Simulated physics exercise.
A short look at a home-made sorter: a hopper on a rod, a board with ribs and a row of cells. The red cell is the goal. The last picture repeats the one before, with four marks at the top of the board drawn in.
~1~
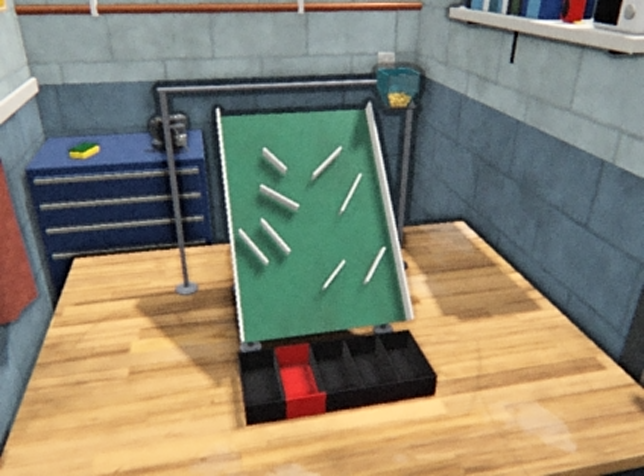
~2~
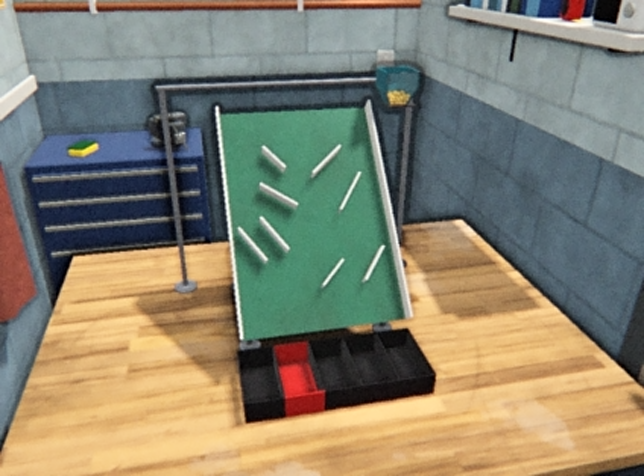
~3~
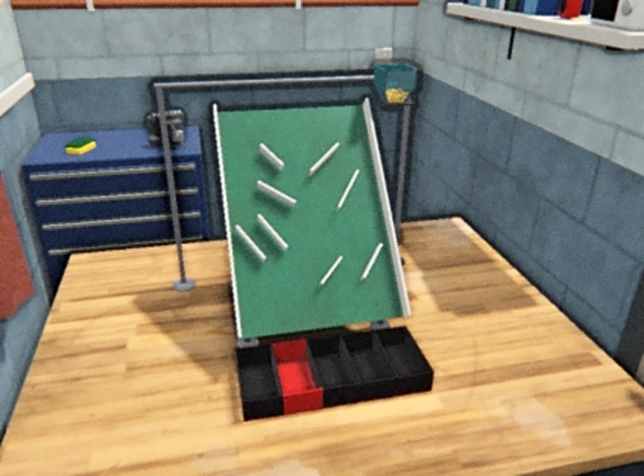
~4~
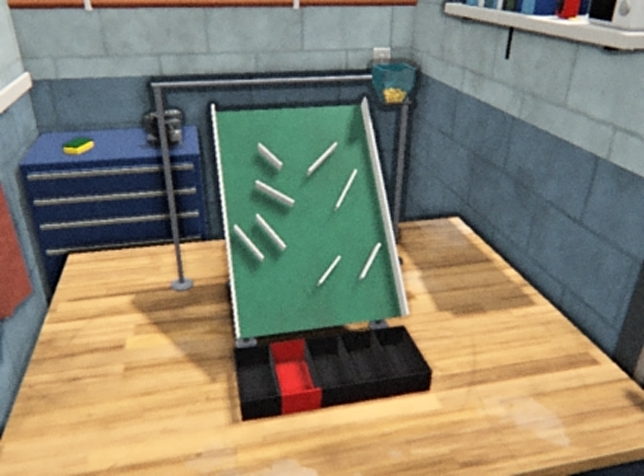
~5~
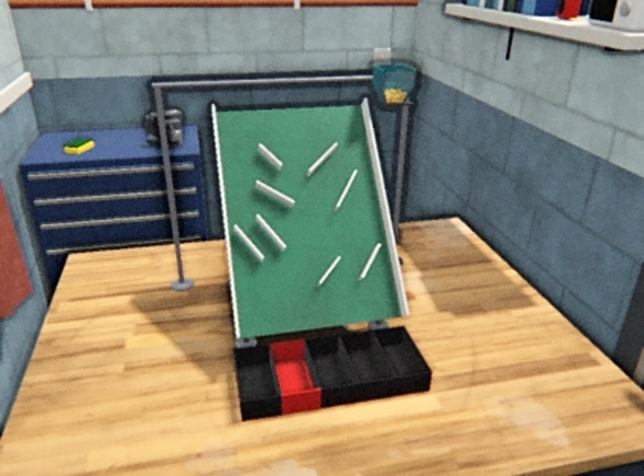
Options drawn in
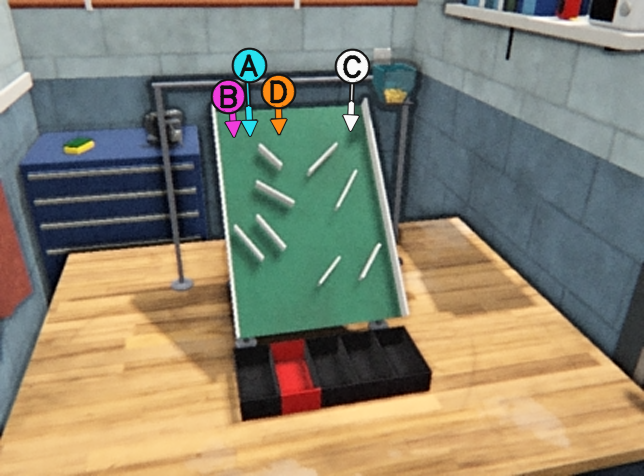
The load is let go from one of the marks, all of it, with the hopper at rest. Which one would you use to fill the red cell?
D.
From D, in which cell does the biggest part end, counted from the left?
The second.
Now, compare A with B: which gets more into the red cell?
That would be A.
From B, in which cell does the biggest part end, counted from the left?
It is the third one.
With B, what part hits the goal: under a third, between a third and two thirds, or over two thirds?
It is under a third.
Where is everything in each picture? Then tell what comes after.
The first frame shows hopper near (397, 99), puffed corn balls, door shut.
The second frame shows ribs (263, 146) to (285, 167), (313, 173) to (340, 145), (260, 183) to (298, 204).
The third frame shows ribs (339, 207) to (358, 170), (237, 226) to (265, 258), (259, 215) to (287, 247).
The fourth frame shows ribs (320, 283) to (340, 257), (363, 277) to (380, 243).
The fifth frame shows red cell near (301, 401), number 2 of 5 from the left.
On the marked copy, mark A meets the board at (249, 130); mark B meets the board at (233, 131); mark C meets the board at (350, 125); mark D meets the board at (278, 128).
Choosing A, close to a third in the red cell, close to two thirds in other cells, only a few held on the board.
Choosing B, close to a quarter in the red cell, the bulk in other cells, only a few held on the board.
Choosing C, close to a third in the red cell, close to two thirds in other cells.
Choosing D, the bulk in the red cell, close to a quarter in other cells.
